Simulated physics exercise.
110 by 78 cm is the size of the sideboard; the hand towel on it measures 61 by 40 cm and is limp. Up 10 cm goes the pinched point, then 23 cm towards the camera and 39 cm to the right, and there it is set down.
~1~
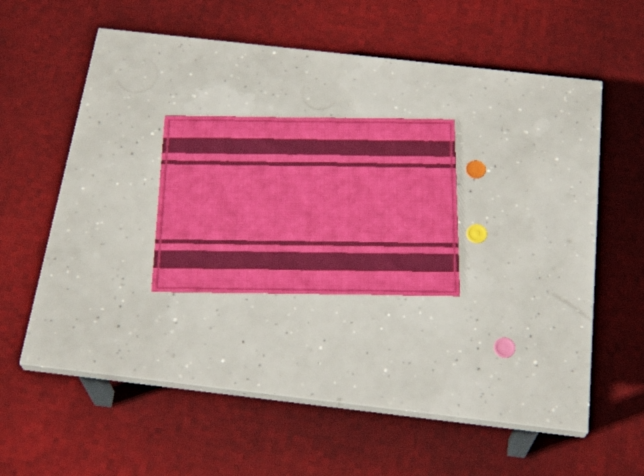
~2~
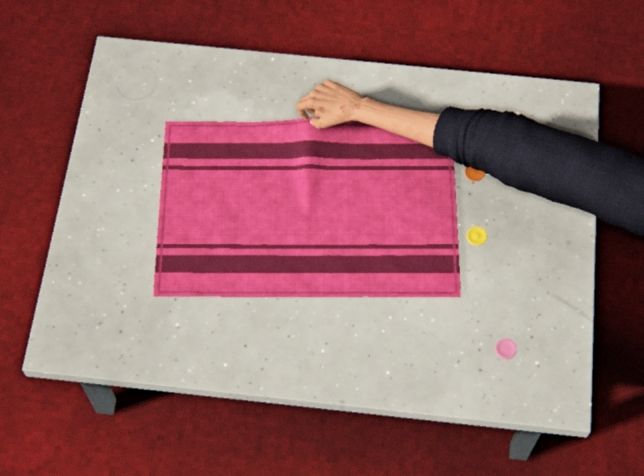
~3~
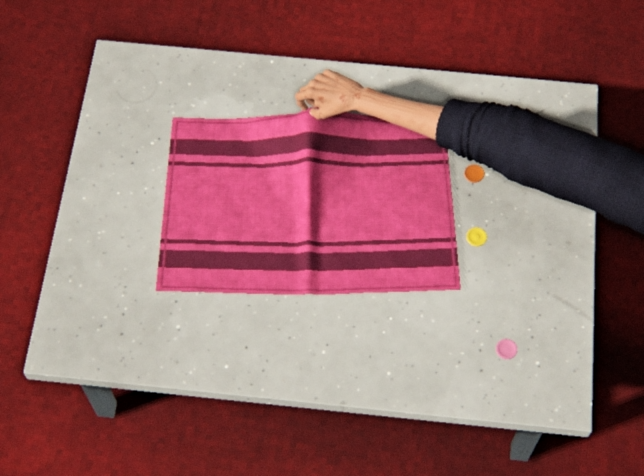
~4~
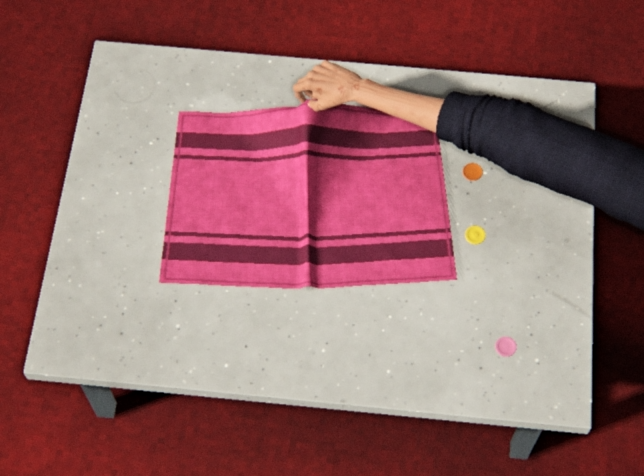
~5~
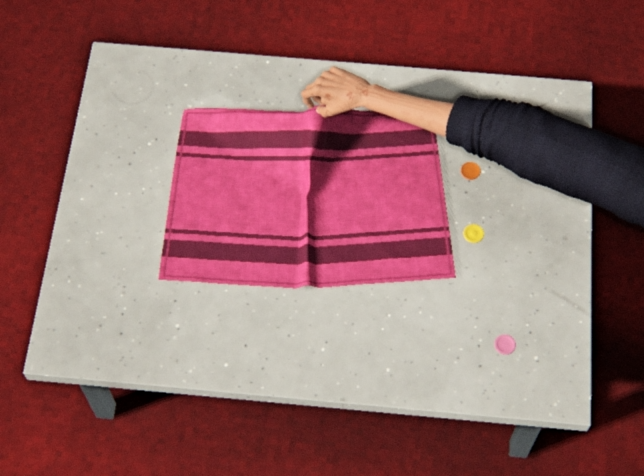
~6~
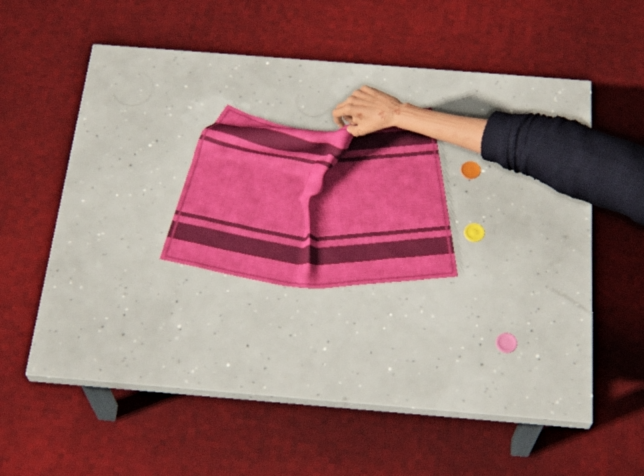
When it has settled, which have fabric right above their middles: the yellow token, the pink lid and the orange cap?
The yellow token gets covered, the pink lid remains in the open, the orange cap ends under the cloth.
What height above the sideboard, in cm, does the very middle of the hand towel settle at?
I'd put it near 3 cm.
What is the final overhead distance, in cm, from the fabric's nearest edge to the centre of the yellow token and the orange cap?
First: Approx. 2 cm; second: Approx. 3 cm.
Next, 60 % of it is down, spanning 55 by 44 cm, above no small thing.
Then, 45 % of it is down, spanning 47 by 41 cm, above yellow token, orange cap.
After that, 50 % of it is down, spanning 47 by 41 cm, above yellow token, orange cap.
Later, 50 % of it is down, spanning 48 by 41 cm, above yellow token, orange cap.
At the end, 50 % of it is down, spanning 48 by 41 cm, above yellow token, orange cap.
